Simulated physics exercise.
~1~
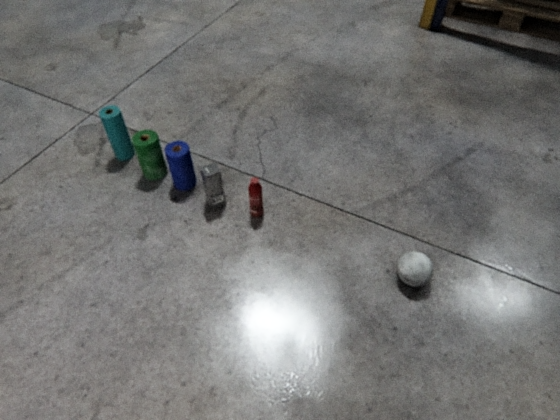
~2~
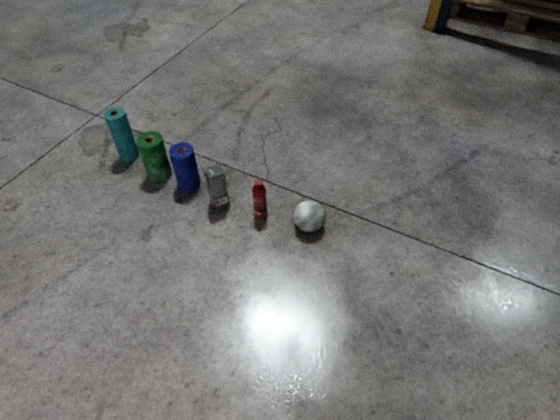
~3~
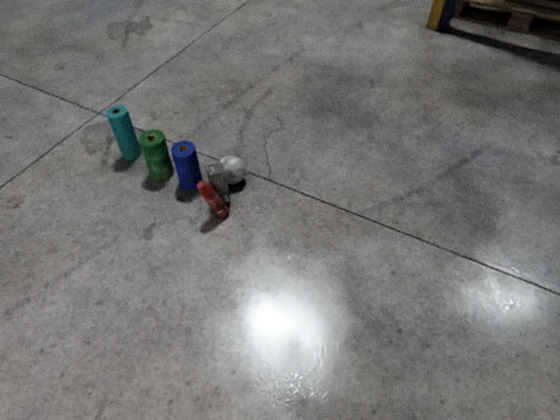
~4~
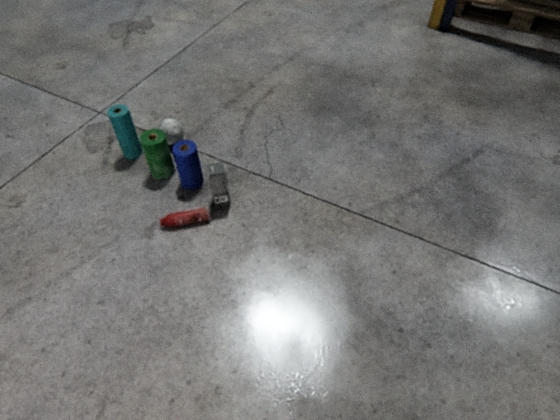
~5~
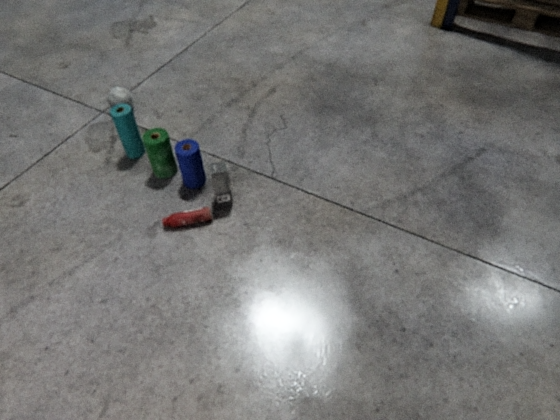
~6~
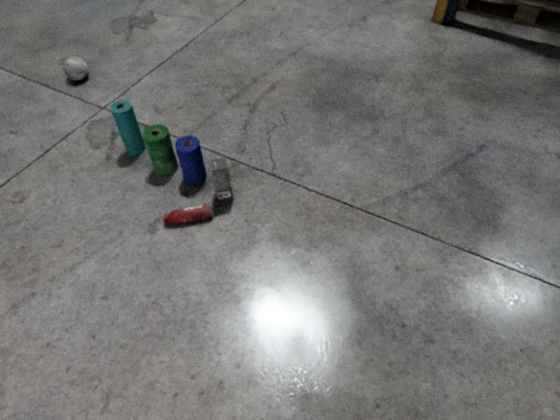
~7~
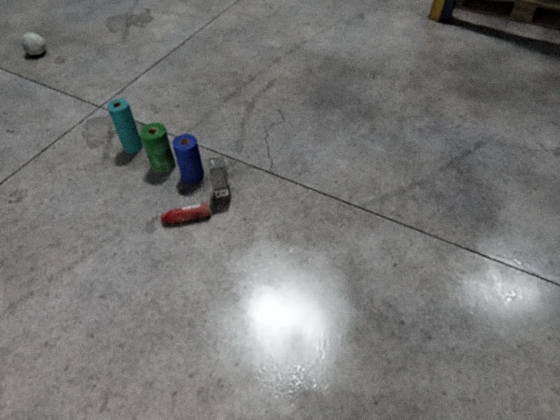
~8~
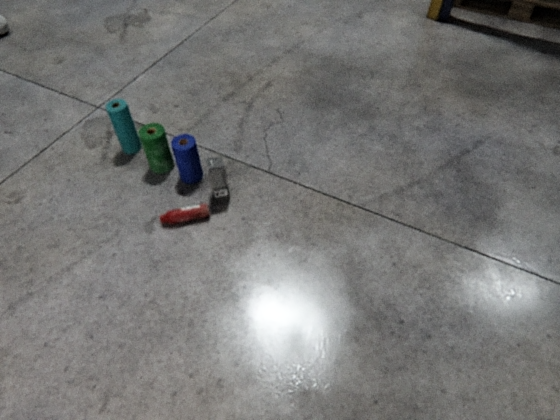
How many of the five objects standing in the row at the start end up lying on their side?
Just one does, the red bottle. The grey carton and the blue, green and turquoise rolls do not end up on their sides.
Concrete floor with a white ball rolling left, toppling a red bottle, passing behind four standing objects and reaching the edge.
